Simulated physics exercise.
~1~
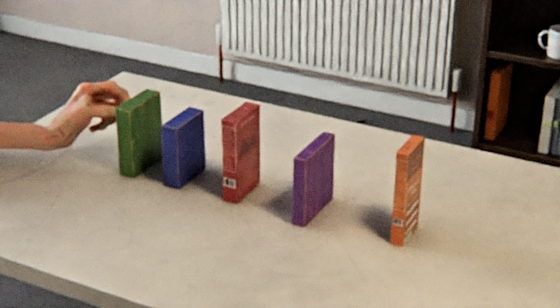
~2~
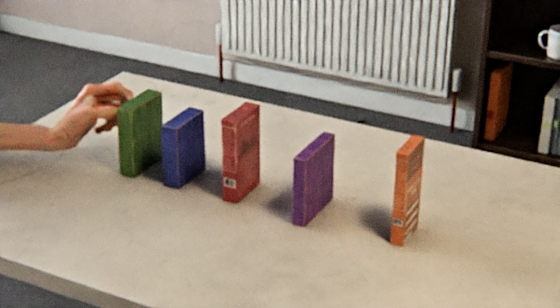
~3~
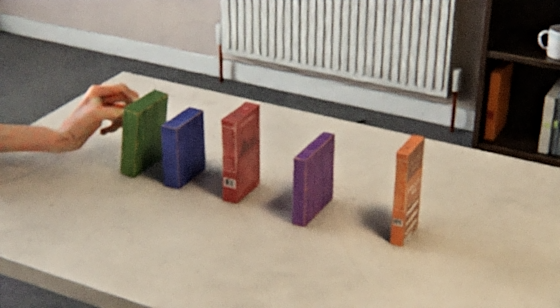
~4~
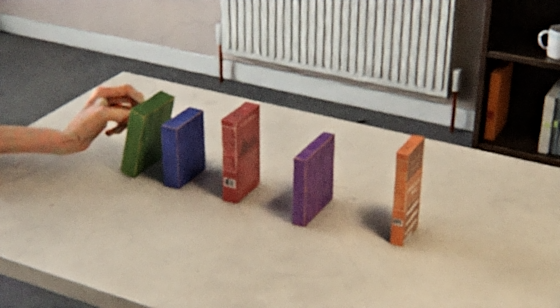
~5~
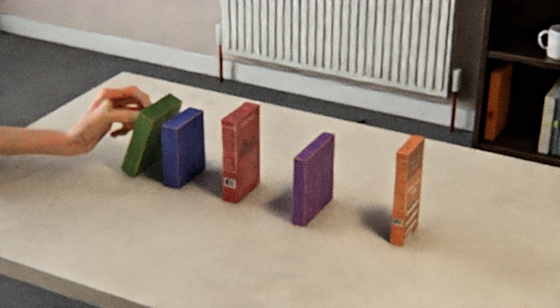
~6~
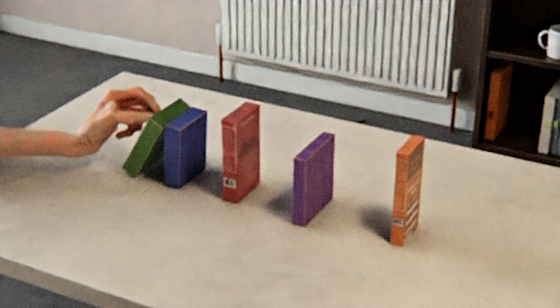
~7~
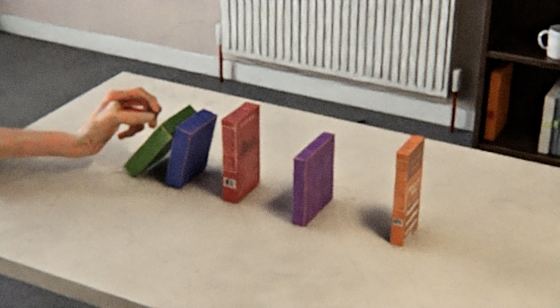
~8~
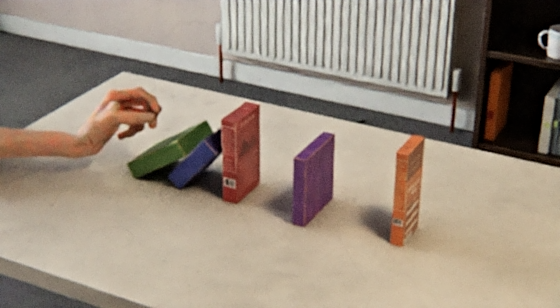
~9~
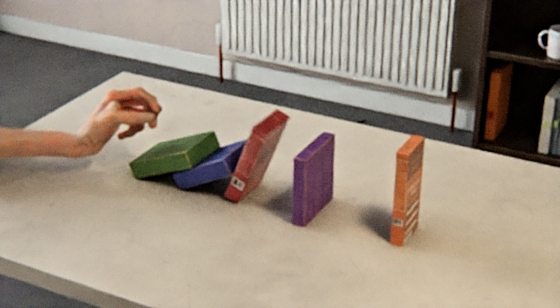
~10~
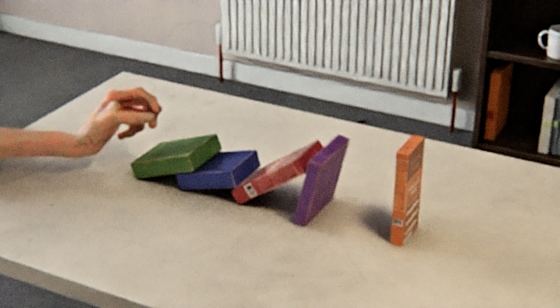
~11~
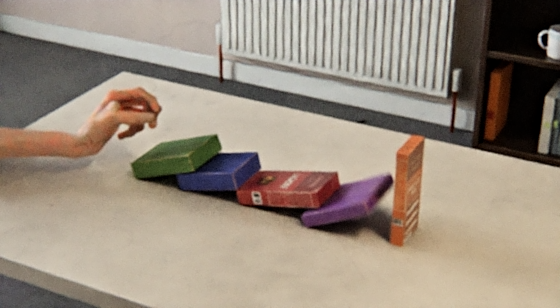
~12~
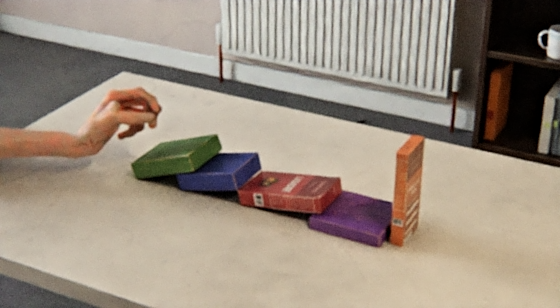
The footage shows a hand tipping a green board at the left end of a row on a table, toppling the blue block, red packet and purple board rightward in turn. They end lying overlapped, the green board resting tilted, while the orange packet at the right stays upright.
